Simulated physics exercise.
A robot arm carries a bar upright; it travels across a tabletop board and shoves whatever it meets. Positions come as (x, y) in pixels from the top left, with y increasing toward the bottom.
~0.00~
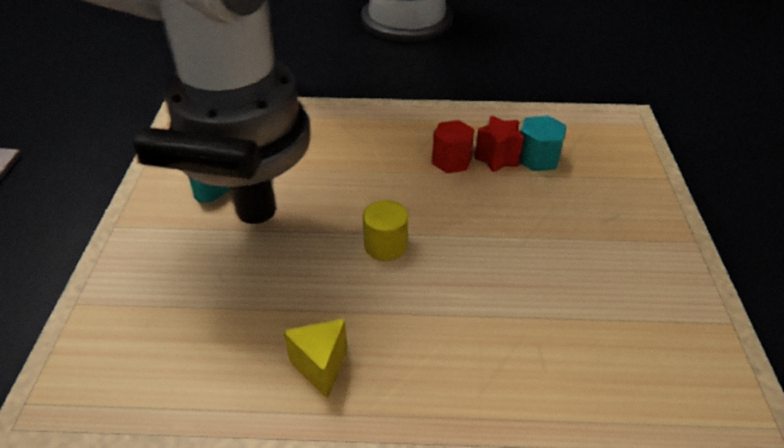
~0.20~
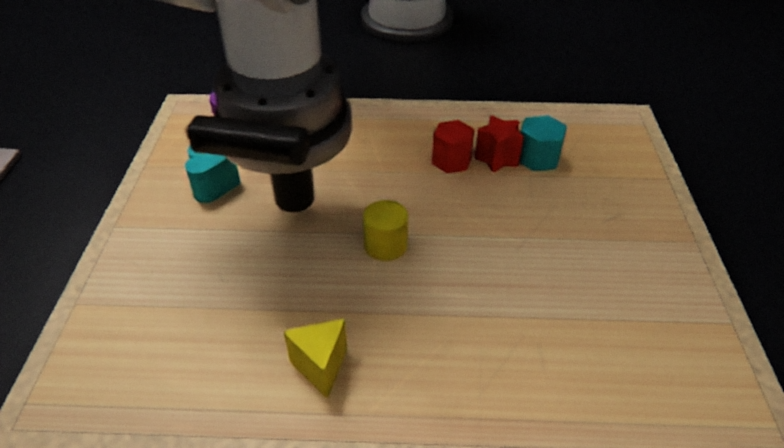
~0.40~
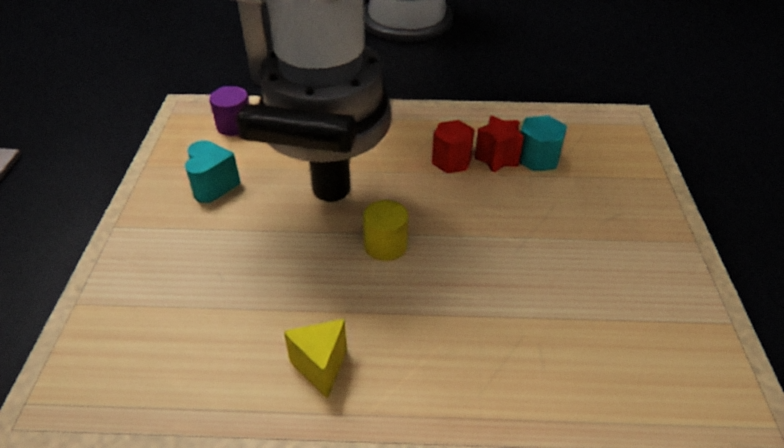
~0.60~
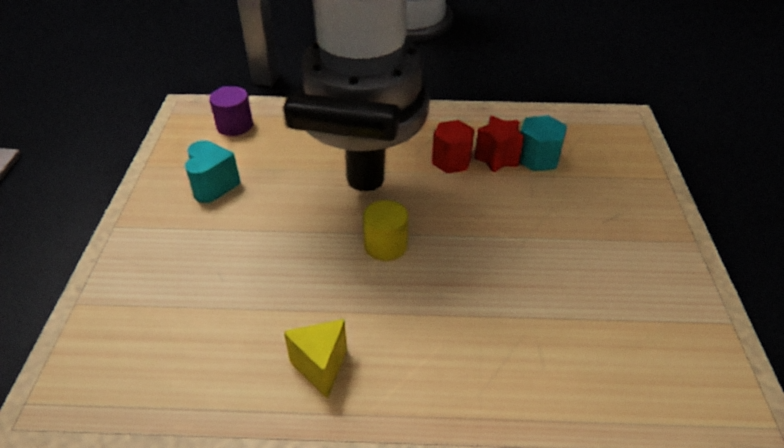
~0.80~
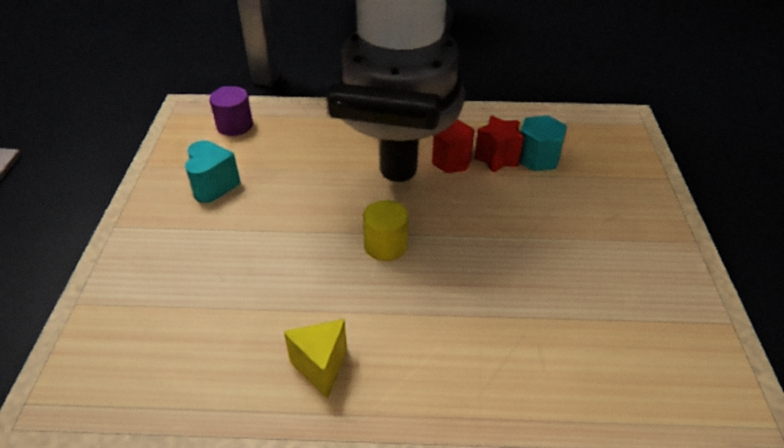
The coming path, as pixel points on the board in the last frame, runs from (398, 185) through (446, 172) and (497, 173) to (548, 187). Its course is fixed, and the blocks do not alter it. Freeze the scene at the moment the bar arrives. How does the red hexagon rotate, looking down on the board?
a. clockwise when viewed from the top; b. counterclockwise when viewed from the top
b.
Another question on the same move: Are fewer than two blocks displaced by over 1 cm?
It seems not.
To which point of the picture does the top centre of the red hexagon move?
Top centre: (470, 118).
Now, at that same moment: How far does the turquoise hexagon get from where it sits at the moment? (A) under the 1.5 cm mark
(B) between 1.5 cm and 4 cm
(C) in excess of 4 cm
The answer is A.
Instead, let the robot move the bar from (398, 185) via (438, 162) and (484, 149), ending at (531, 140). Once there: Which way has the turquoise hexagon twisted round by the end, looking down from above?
Looking from above, the answer is clockwise.
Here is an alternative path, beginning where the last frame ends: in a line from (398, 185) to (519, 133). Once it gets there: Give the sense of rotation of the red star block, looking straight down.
Short answer: Clockwise.
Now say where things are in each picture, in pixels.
In the first frame, tip of the bar (257, 212), middles of tops, yellow circular block (386, 214), red hexagon (454, 131), red star block (502, 128), turquoise hexagon (544, 128).
In the second frame, bar (295, 201), nothing pushed.
In the third frame, bar (332, 190), nothing pushed.
In the fourth frame, bar (366, 180), nothing pushed.
In the fifth frame, bar (398, 171), yellow circular block (386, 214), red hexagon (454, 131), red star block (502, 128), turquoise hexagon (544, 128).
On the path given first. One third of the way, bar (448, 158); red hexagon (466, 123), turned 15° anticlockwise; red star block (508, 125), turned 15° clockwise; turquoise hexagon (548, 128).
Two thirds of the way, bar (500, 159); red hexagon (470, 118), turned 45° anticlockwise; red star block (507, 120), turned 35° clockwise; turquoise hexagon (549, 128).
At the end, bar (551, 174); yellow circular block unmoved; red hexagon (470, 118), turned 45° anticlockwise; red star block (507, 120), turned 35° clockwise; turquoise hexagon (549, 128).
